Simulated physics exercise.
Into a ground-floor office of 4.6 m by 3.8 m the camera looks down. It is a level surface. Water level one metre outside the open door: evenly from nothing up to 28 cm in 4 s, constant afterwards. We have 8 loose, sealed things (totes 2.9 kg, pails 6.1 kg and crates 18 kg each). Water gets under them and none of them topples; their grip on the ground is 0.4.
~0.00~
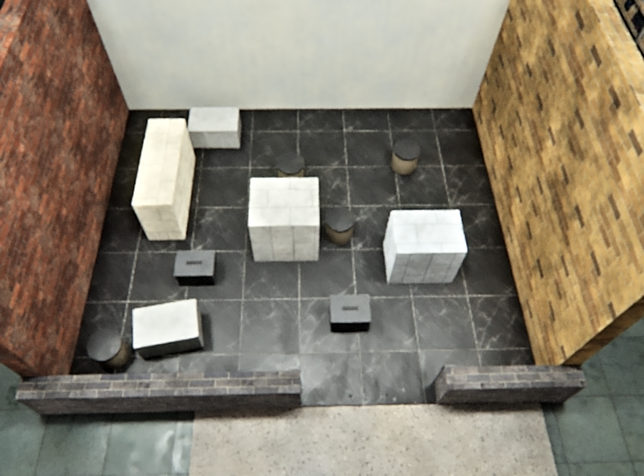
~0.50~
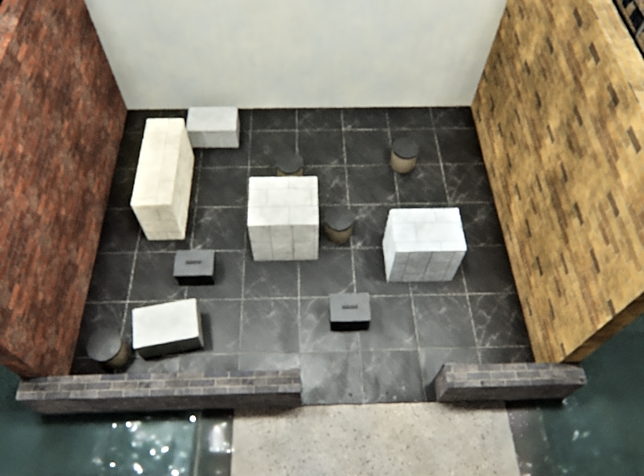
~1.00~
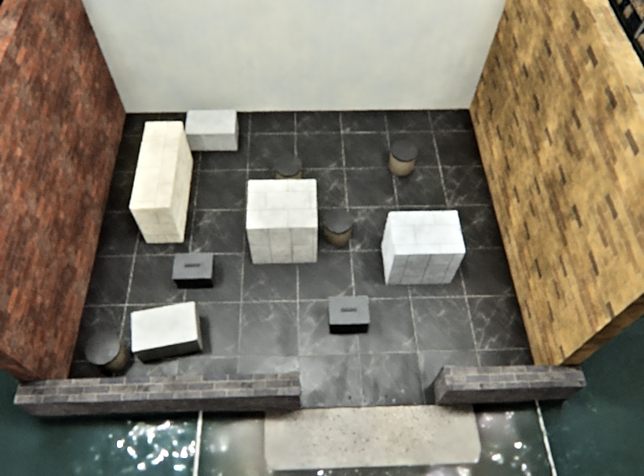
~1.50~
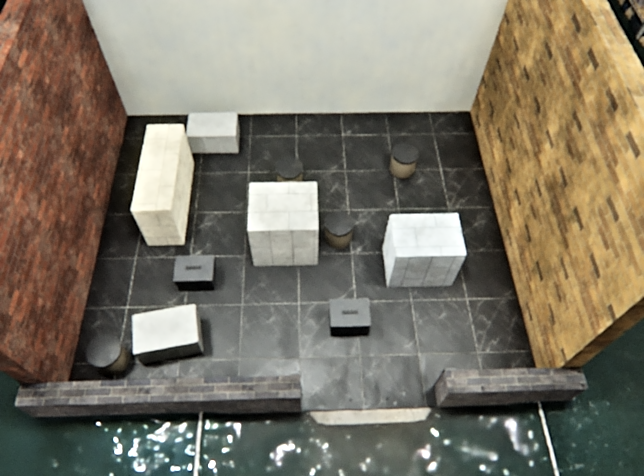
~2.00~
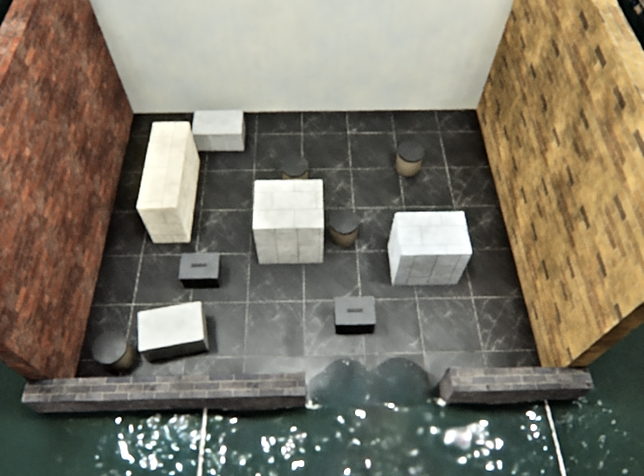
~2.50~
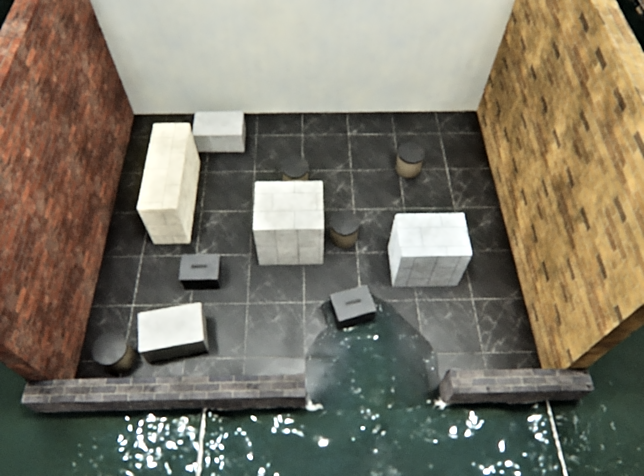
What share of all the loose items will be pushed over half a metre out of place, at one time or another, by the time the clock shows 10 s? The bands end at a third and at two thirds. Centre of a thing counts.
Watching this, I'd call it a moderate share.
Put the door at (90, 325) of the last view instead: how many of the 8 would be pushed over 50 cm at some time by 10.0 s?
That would give 4.
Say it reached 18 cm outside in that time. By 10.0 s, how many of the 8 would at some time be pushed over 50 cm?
I count 3 of them in that case.
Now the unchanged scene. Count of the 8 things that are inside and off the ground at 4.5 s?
The number is 1.
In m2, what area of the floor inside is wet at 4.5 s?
That flooded area is roughly 7.5 m2.
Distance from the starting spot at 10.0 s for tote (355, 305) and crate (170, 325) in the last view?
In that order: 250 cm, 0 cm.
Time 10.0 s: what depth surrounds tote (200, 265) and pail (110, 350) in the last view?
Some 16 cm at the first, some 10 cm at the second.
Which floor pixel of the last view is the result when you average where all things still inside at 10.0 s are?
About (276, 203).
After 3.5 s 1 of 8 are over 50 cm from their spots; 1 afloat.
After 4.5 s 2 of 8 are over 50 cm from their spots; 1 afloat.
After 7.0 s 3 of 8 are over 50 cm from their spots; 4 afloat.
After 10.0 s 4 of 8 are over 50 cm from their spots, and 4 have been at some point; 7 afloat.
